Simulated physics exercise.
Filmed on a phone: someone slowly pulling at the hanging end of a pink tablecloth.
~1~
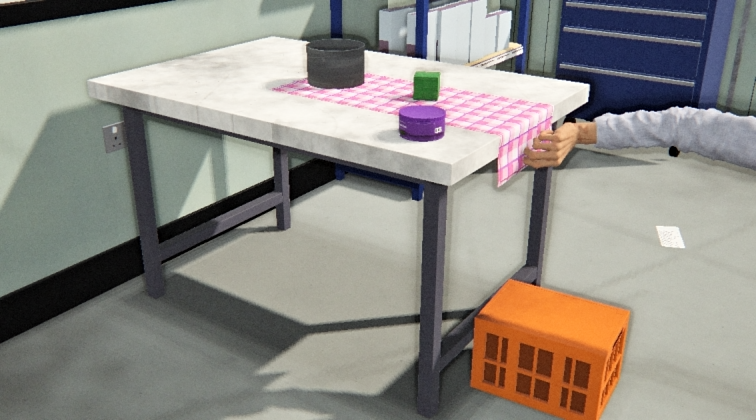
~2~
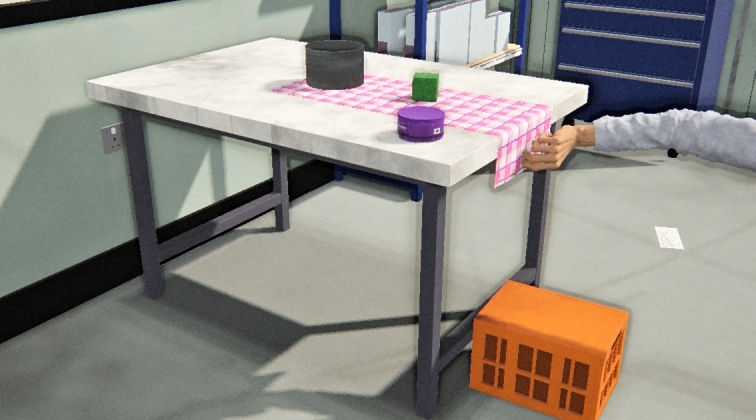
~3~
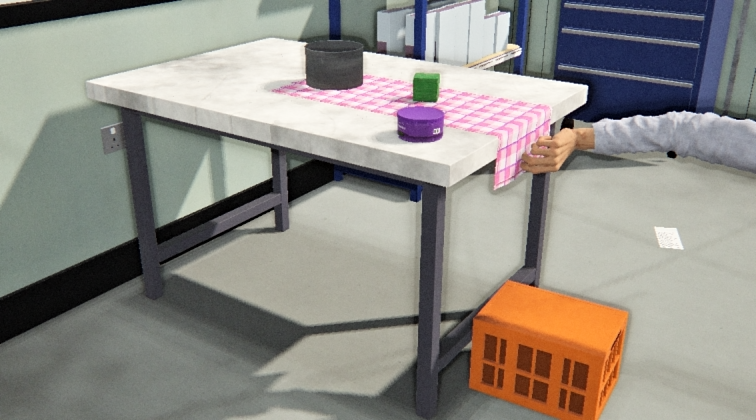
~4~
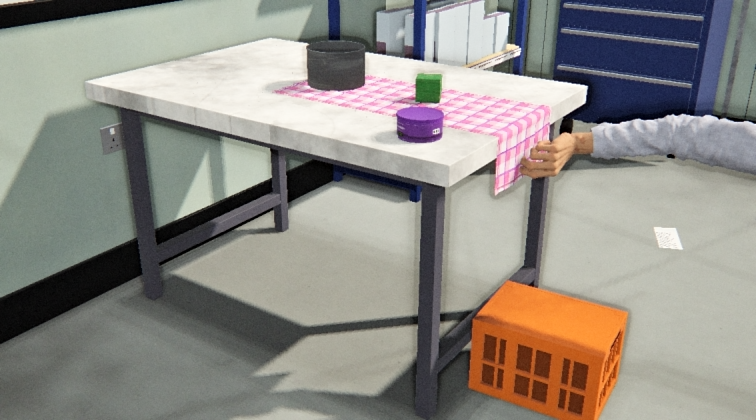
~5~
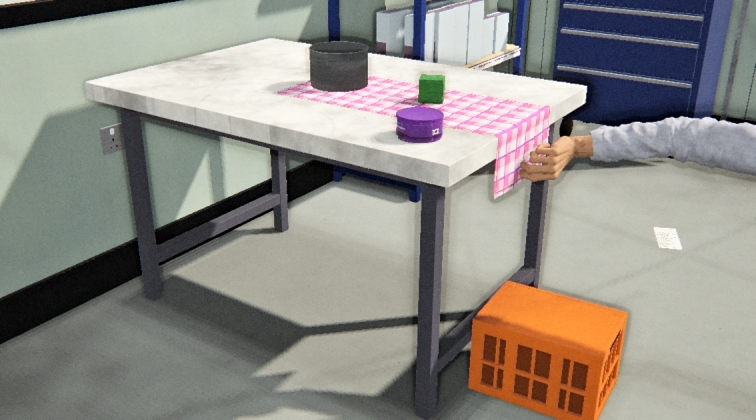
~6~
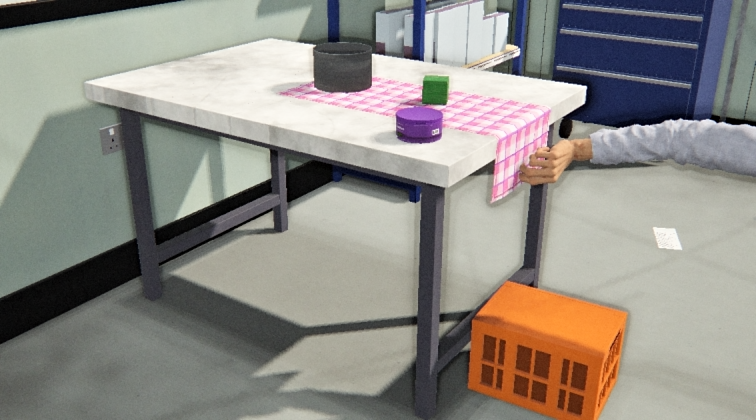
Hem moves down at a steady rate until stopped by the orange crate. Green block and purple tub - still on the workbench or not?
Green block: Not on it; purple tub: Still on it.
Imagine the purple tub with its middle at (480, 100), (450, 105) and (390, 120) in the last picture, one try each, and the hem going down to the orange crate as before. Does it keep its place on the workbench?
Try one, it gets pulled off; try two, it gets pulled off; try three, it is still on top.
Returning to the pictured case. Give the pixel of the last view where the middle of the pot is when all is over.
End position: (452, 86).
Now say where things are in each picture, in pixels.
Tablecloth end (497, 187); green block (427, 74); purple tub (422, 112); pot (335, 45); top of the crate (563, 331), in the first frame.
Tablecloth end (494, 189), far hem (268, 91); purple tub (421, 113); purple tub stands beside the cloth, in the second frame.
Tablecloth end (493, 190); green block (426, 76), in the third frame.
Tablecloth end (495, 195), far hem (271, 92); purple tub (420, 113), in the fourth frame.
Tablecloth end (494, 199); green block (432, 77), in the fifth frame.
Tablecloth end (491, 203), far hem (276, 94); green block (436, 78); purple tub (420, 113); top of the crate (560, 332), in the sixth frame.
Then, 0.56 s past the final frame, hem going down; block carried along near (475, 97); tub still.
Then, 1.46 s past the final frame, hem going down; block over the edge; tub still.
Then, 2.14 s past the final frame, hem on the crate; block down below near (562, 280); tub still.
When it is over, hem on the crate; block down below near (562, 280); tub still. The green block falls off and the purple tub remains up there.
